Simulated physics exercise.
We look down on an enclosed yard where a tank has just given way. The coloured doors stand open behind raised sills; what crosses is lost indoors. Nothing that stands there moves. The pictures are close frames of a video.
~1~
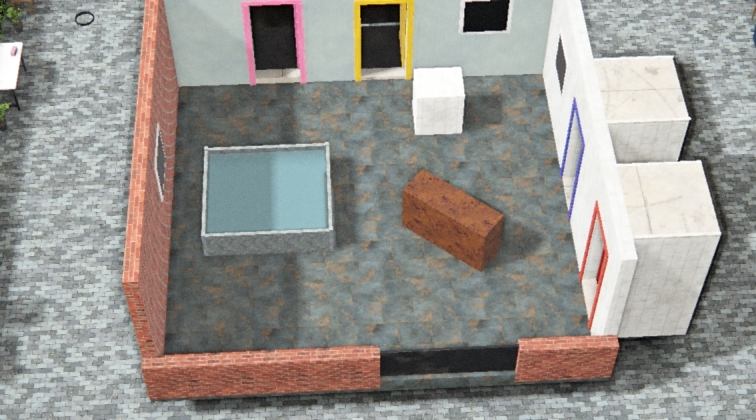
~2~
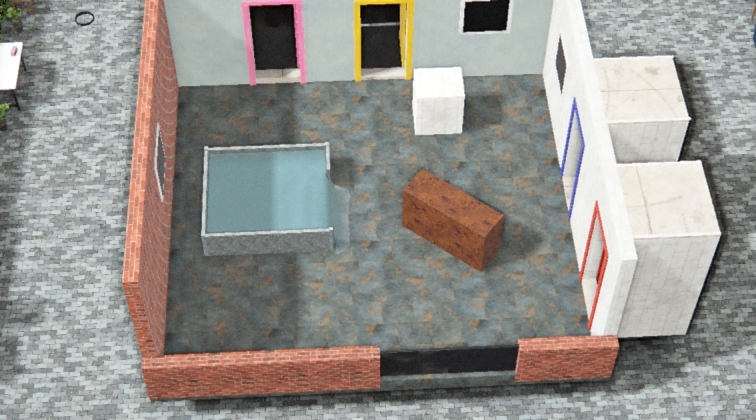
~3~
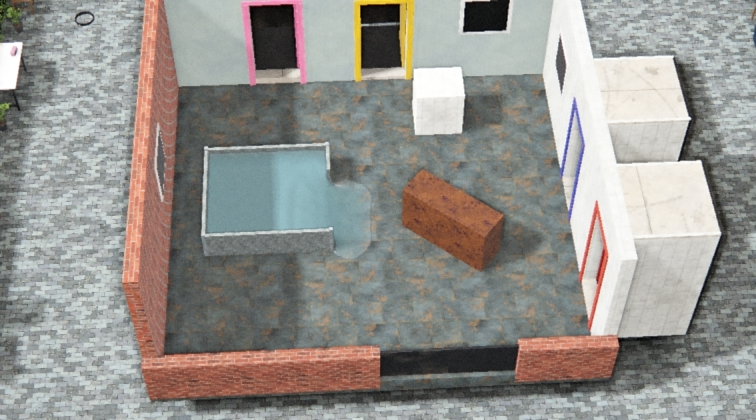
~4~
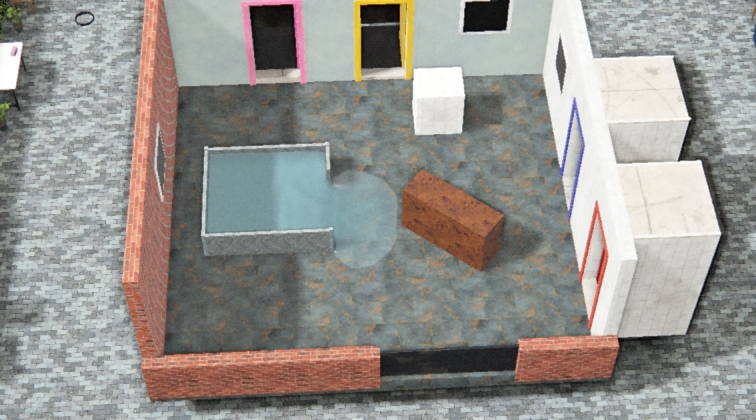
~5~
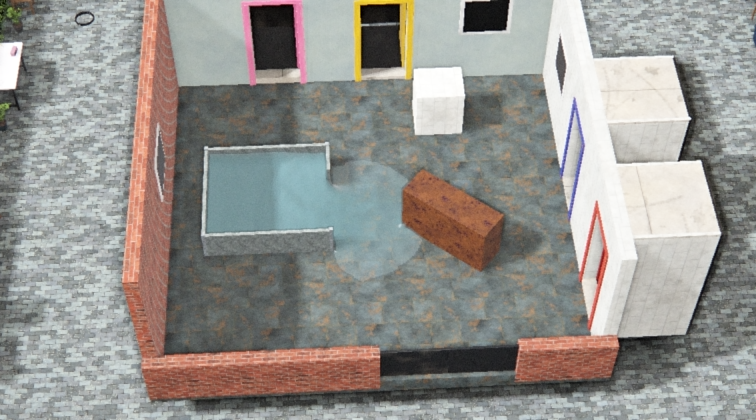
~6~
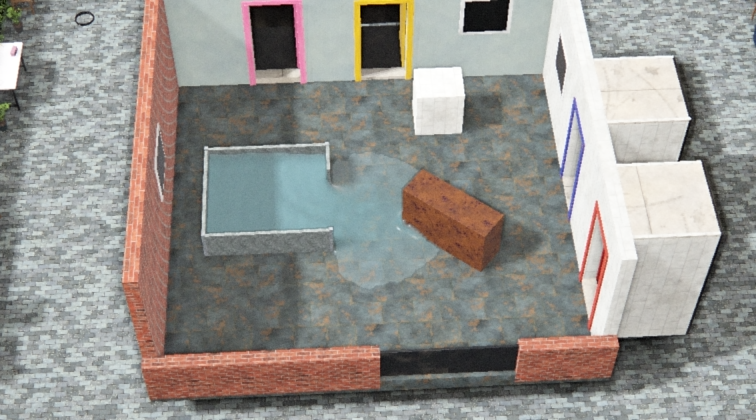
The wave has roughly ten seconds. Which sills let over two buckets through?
One by one: The yellow door holds within the limit; the pink door holds within the limit; the blue door floods; the red door holds within the limit.
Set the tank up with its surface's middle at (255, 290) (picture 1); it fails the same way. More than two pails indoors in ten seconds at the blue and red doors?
Then: Blue holds, red is over.
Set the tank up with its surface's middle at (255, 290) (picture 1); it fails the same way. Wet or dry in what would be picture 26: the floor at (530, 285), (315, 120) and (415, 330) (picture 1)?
In that order: Covered, no water, flooded.
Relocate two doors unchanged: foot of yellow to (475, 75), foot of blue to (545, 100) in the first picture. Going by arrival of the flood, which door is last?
It is the pink-painted one.
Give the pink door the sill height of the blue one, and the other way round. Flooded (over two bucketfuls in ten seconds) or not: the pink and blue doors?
In short: Pink lets less in, blue lets less in.
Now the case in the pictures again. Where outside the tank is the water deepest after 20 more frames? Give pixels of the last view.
I would point to (587, 350).
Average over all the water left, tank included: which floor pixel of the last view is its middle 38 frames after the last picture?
At about (420, 214).
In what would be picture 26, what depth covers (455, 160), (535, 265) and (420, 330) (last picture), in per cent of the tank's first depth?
In that order: 8, 2 and 6 per cent.
A moment on, water covers 20 % of the floor; the yellow door not reached, the pink door not reached, the blue door not reached, the red door not reached.
Next, water covers 35 % of the floor; the yellow door not reached, the pink door not reached, the blue door wet at the sill, nothing in, the red door not reached.
Then, water covers 40 % of the floor; the yellow door not reached, the pink door not reached, the blue door under two buckets in, the red door wet at the sill, nothing in.
Later, water covers 65 % of the floor; the yellow door wet at the sill, nothing in, the pink door wet at the sill, nothing in, the blue door under two buckets in, the red door under two buckets in.
In the end, water covers 90 % of the floor; the yellow door under two buckets in, the pink door wet at the sill, nothing in, the blue door over two buckets in, the red door under two buckets in.
